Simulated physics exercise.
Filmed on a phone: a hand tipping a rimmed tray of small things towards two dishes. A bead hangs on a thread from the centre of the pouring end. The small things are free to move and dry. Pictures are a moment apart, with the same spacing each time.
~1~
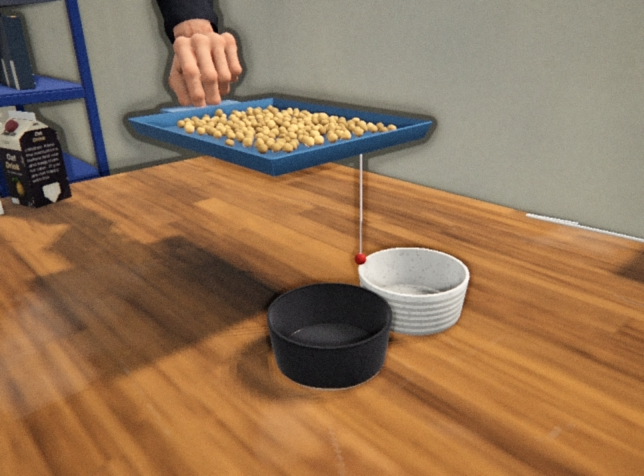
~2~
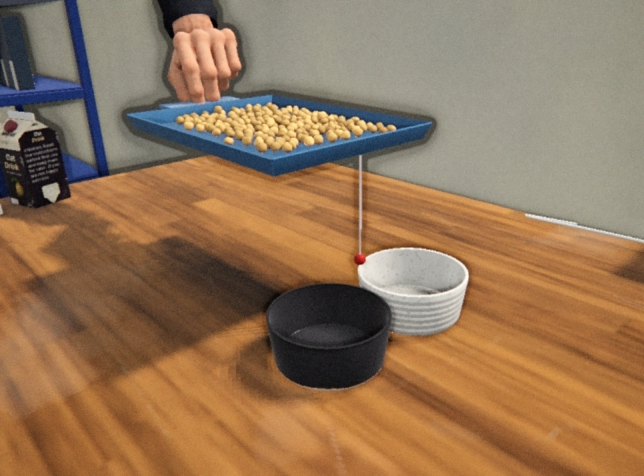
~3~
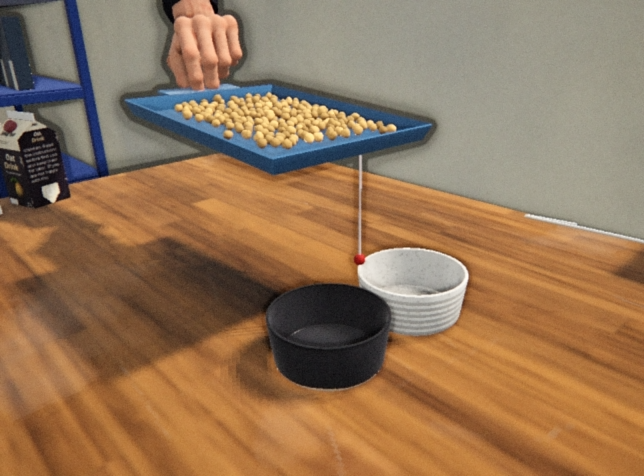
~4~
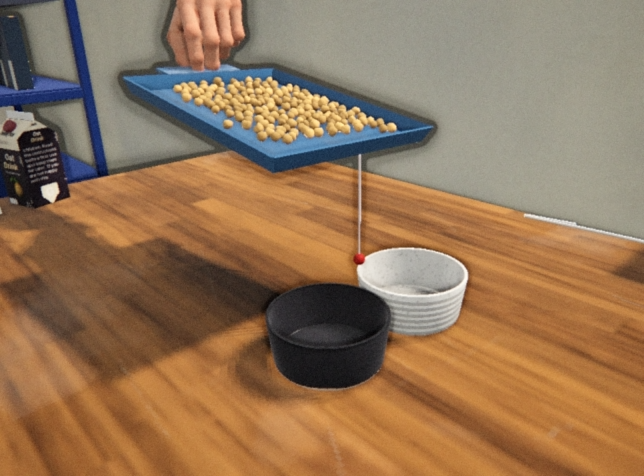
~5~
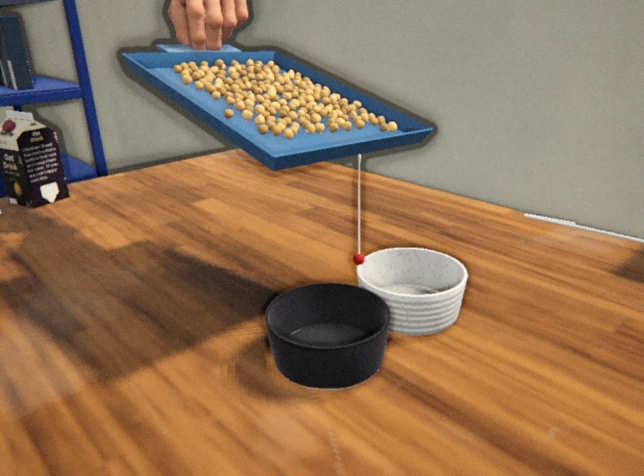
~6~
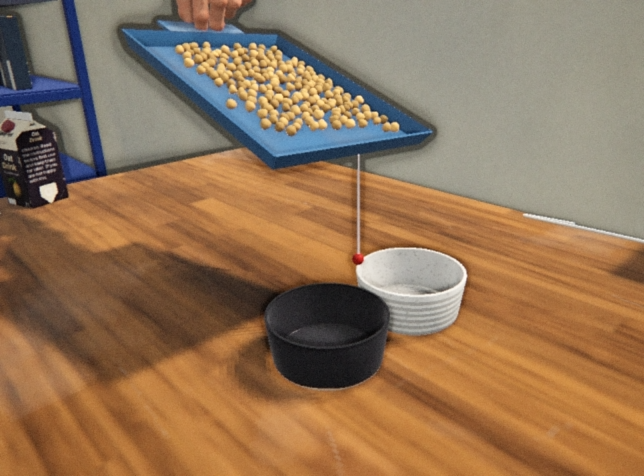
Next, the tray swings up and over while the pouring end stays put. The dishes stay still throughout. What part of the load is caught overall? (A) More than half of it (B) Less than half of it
More than half of it (A).
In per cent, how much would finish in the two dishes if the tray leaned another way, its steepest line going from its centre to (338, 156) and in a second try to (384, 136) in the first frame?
In turn some 80 and 50 per cent.
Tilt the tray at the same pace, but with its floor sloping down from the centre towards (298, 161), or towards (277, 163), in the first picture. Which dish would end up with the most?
On the first try it's the left-side dish, on the second the left-side dish.
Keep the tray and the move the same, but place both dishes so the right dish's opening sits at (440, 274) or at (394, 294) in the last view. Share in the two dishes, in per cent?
First some 80, then 40 per cent.
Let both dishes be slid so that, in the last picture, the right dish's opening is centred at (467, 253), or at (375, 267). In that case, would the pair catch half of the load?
In the first position a majority, in the second a minority.
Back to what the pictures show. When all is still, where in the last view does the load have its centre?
(424, 305).
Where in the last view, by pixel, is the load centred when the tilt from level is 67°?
I'd put it at about (387, 133).
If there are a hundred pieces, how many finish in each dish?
Per cent held at the end: Left dish 10, right dish 60.
Soon, tray tipped steeply; most on the tray; a stray few in the left dish; a stray few in the right dish; a stray few outside both; about a quarter in the air.
A while on, tray tipped past a quarter turn; a small part in the left dish; about half in the right dish; about a quarter outside both; about a quarter in the air.
Towards the end, tray tipped past a quarter turn; a small part in the left dish; about two thirds in the right dish; about a third outside both.
Finally, tray tipped past a quarter turn; a small part in the left dish; about two thirds in the right dish; about a third outside both.
